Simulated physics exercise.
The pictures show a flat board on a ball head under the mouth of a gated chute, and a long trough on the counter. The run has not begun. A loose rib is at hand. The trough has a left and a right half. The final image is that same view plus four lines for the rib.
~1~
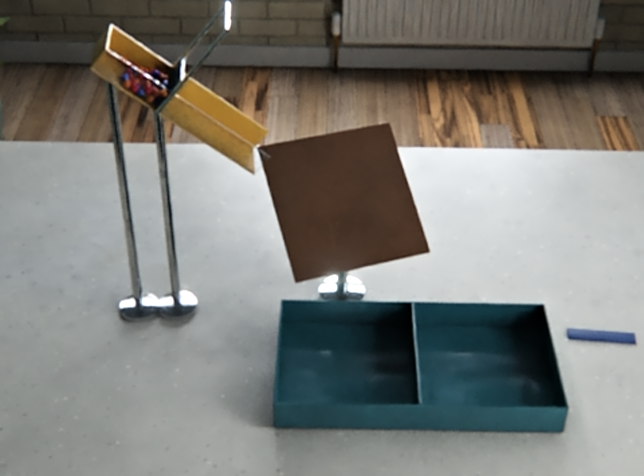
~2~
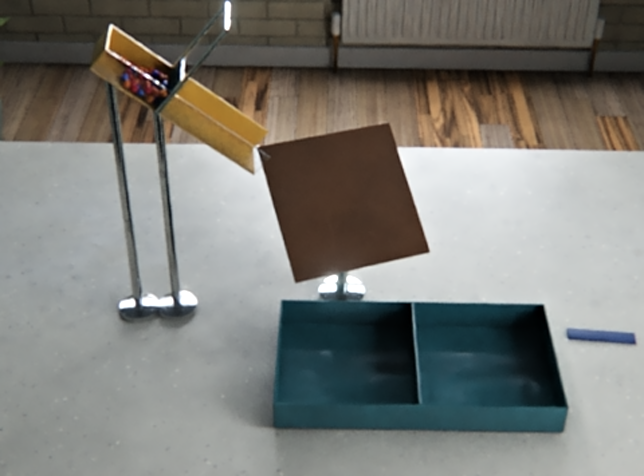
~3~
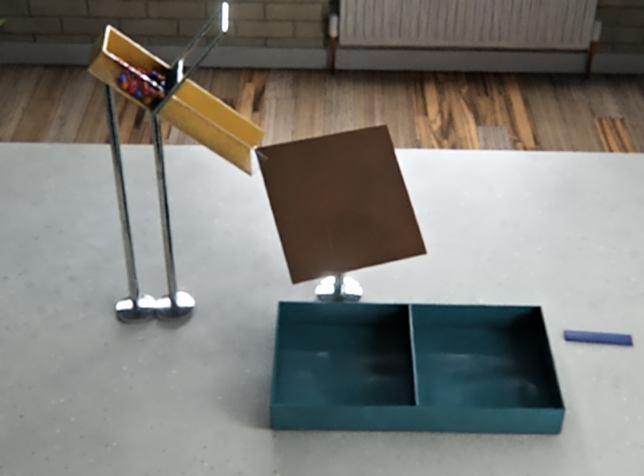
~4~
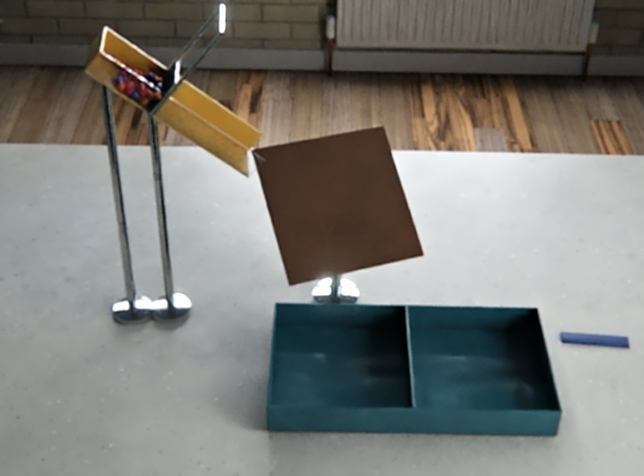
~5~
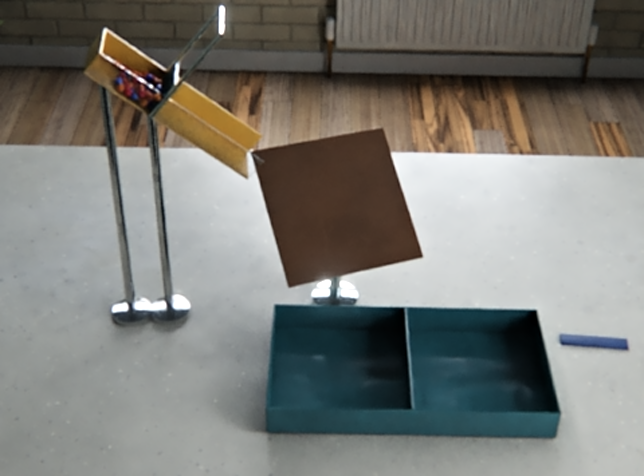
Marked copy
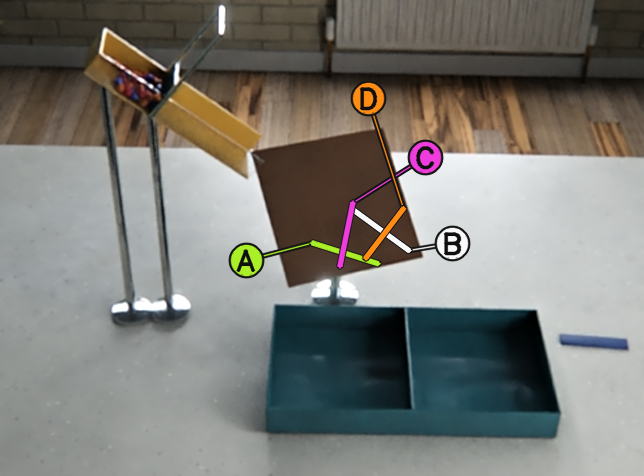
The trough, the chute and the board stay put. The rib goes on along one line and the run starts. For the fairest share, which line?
B beats the others.
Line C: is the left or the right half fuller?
Left.
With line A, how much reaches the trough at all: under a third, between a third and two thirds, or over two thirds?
Line A gives over two thirds.
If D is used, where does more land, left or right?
More lands on the left.
On the marked copy, line A from (312, 243) to (377, 263); line B from (353, 210) to (408, 250); line C from (352, 203) to (340, 265); line D from (403, 208) to (365, 257).
Choosing A, of what is caught, a small part in the left half, most in the right.
Choosing B, of what is caught, about two thirds in the left half, about a third in the right.
Choosing C, of what is caught, nearly all in the left half, a stray few in the right.
Choosing D, of what is caught, nearly all in the left half, a small part in the right.
